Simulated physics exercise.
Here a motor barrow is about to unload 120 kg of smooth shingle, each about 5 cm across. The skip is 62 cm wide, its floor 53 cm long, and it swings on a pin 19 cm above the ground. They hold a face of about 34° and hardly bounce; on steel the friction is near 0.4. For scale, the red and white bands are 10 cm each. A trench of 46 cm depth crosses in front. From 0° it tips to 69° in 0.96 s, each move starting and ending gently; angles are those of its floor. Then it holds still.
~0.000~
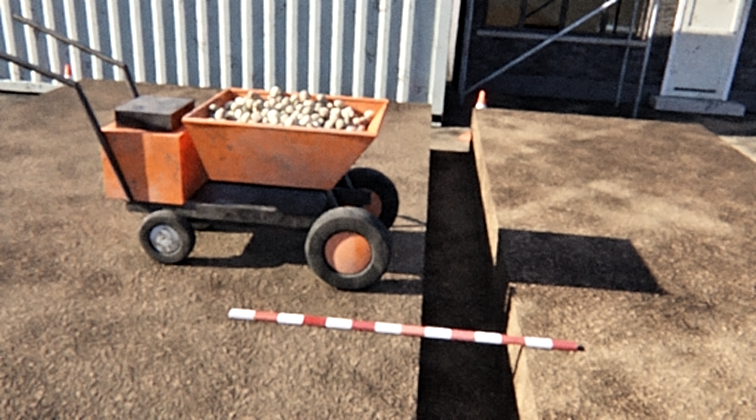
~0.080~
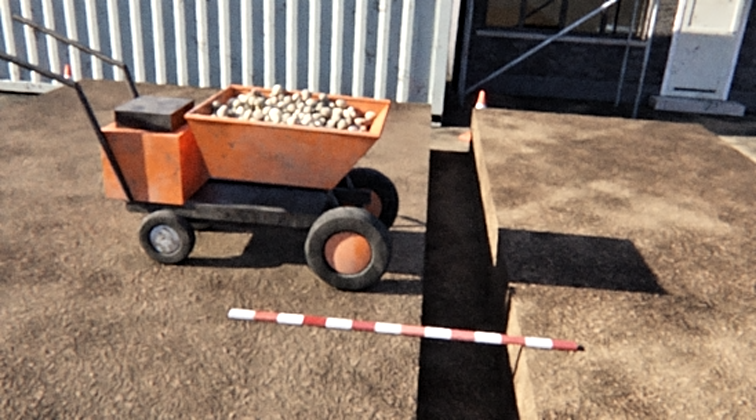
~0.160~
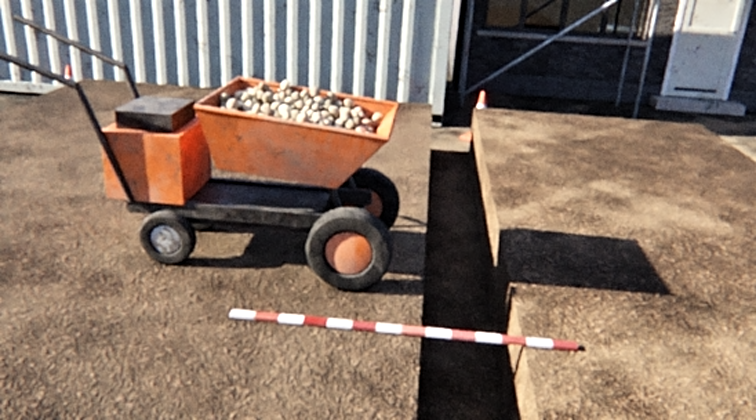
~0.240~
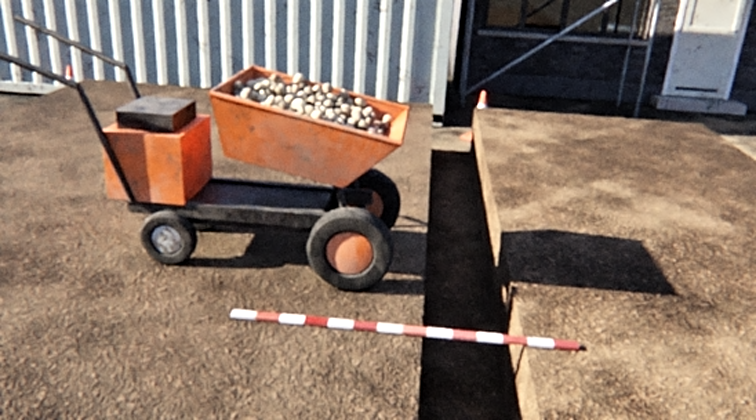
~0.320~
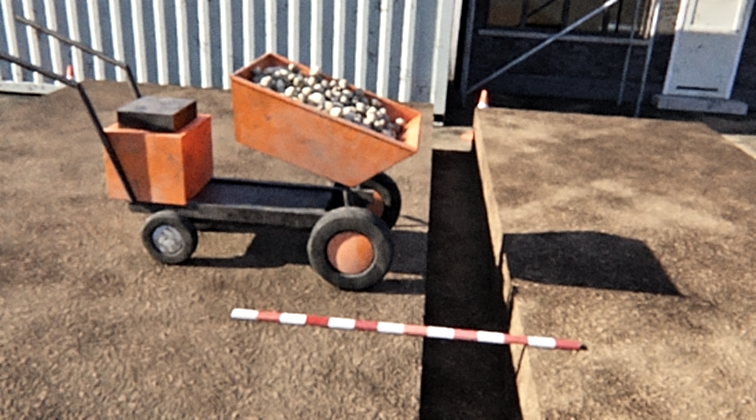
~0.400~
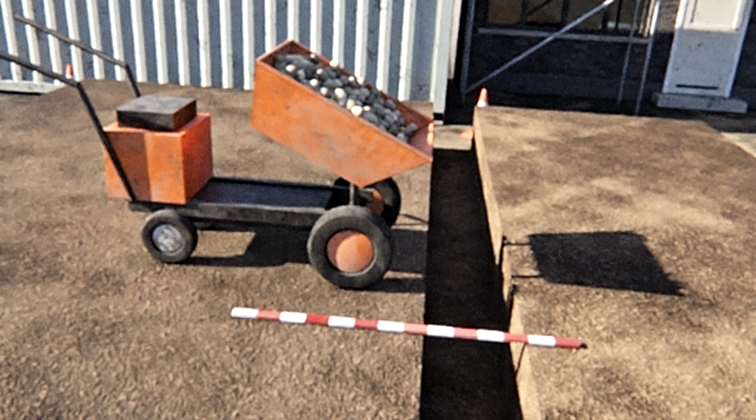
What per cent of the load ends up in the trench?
Roughly 44 per cent ends in the trench.
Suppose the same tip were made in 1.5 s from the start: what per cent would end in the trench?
It would be near 55 per cent.
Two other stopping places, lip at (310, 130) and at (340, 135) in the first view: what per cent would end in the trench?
First some 95, then 75 per cent.
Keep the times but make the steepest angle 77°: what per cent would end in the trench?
In that case some 40 per cent.
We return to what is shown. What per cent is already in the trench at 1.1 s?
Some 15 per cent.
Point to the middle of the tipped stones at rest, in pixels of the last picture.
Their middle is at about (528, 269).
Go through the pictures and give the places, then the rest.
In the first frame, the skip is at 0°, its lip at (376, 135); the top of the load is at (282, 100).
In the second frame, lip at (379, 136), floor tilted 1°, highest stones at (278, 98); the stones move at 0.3 m/s on average.
In the third frame, the skip is at 5°, its lip at (388, 139); the top of the load is at (276, 93); the stones move at 0.6 m/s on average.
In the fourth frame, lip at (401, 144), floor tilted 11°, highest stones at (271, 85); the stones move at 0.8 m/s on average.
In the fifth frame, the skip is at 18°, its lip at (417, 151); the top of the load is at (284, 73); the stones move at 0.9 m/s on average.
In the sixth frame, lip at (432, 160), floor tilted 26°, highest stones at (298, 62); the stones move at 1.0 m/s on average.
After 0.7 s the floor is at 58°; 100 % in the skip; the foremost stones are at (465, 182).
After 1.1 s the floor is at 69°; 56 % in the skip, 17 % in the trench, 28 % past the trench; the foremost stones are at (571, 274).
After 1.4 s the floor is at 69°; 20 % in the skip, 24 % in the trench, 56 % past the trench; the foremost stones are at (704, 276).
After 3.4 s the floor is at 69°; 0 % in the skip, 44 % in the trench, 56 % past the trench; the foremost stones are past the picture's edge.
